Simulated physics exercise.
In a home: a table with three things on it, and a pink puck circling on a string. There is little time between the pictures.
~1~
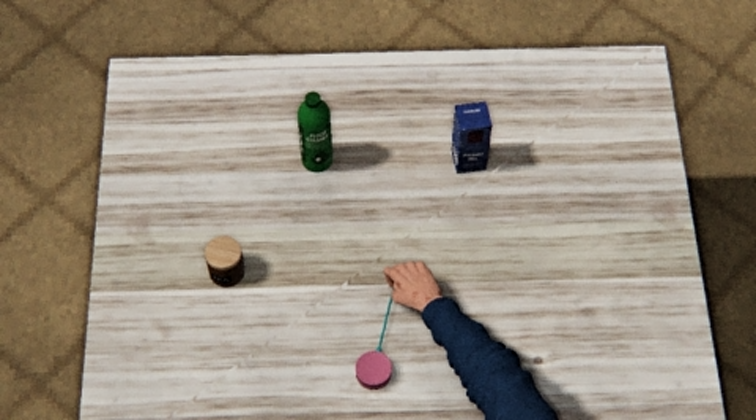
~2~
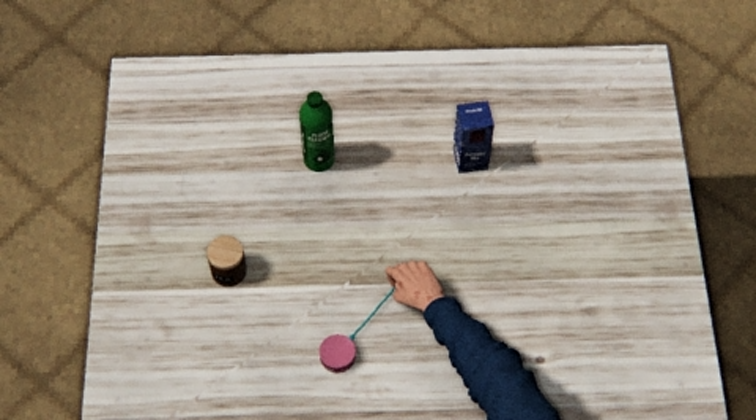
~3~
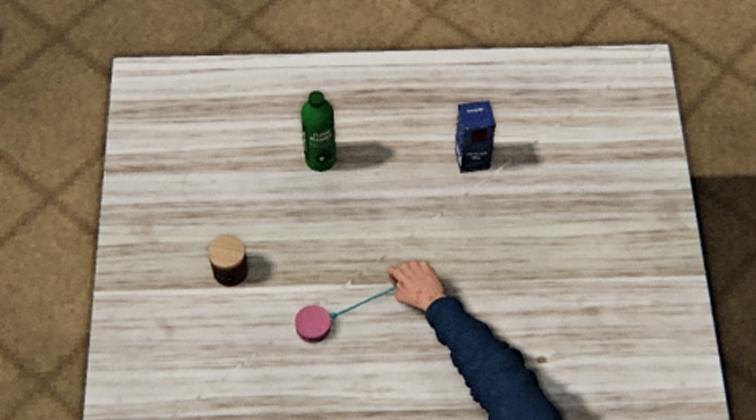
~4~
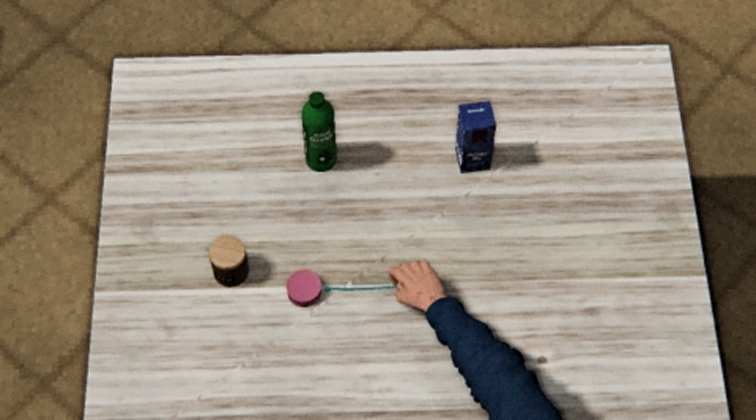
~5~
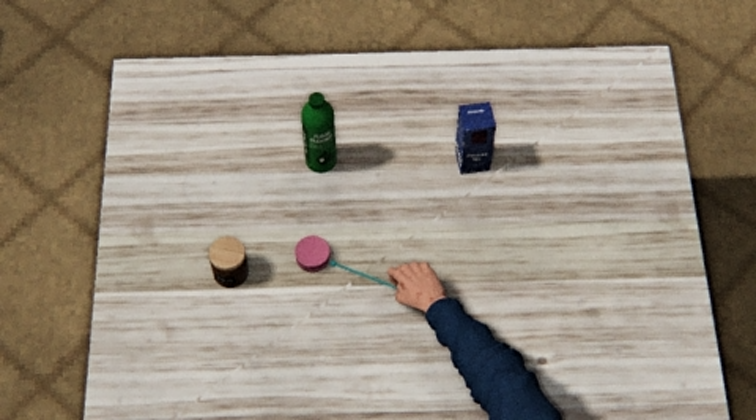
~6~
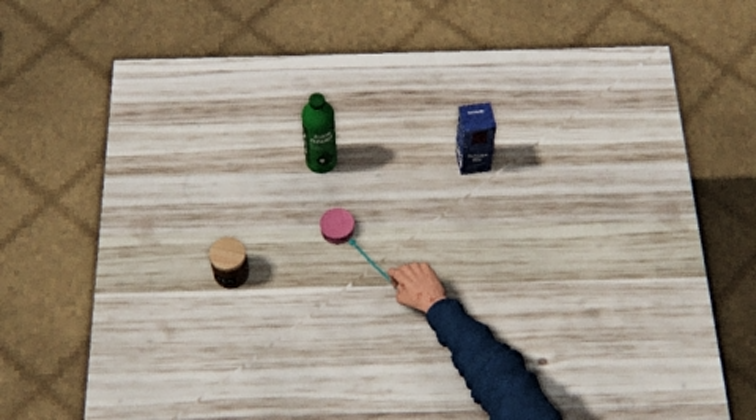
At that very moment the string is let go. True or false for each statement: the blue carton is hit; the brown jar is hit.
Blue carton: True; brown jar: False.
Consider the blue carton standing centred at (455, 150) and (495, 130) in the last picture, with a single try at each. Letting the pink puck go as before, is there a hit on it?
Well, the first time it gets reached and the second time it gets reached.
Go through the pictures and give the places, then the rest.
The first picture shows pink puck (373, 367); blue carton (473, 115); brown jar (223, 251); green bottle (313, 98).
The second picture shows pink puck (337, 351).
The third picture shows pink puck (313, 321).
The fourth picture shows pink puck (304, 285).
The fifth picture shows pink puck (312, 251).
The sixth picture shows pink puck (337, 223); blue carton (478, 116); brown jar (227, 253); green bottle (317, 99); going round clockwise.
Then, 0.08 s past the final frame, puck near (402, 191).
Then, 0.20 s past the final frame, puck near (448, 159); blue carton pushed aside.
When it is over, puck near (447, 157); blue carton pushed aside. The blue carton takes the knock and the brown jar stays untouched.
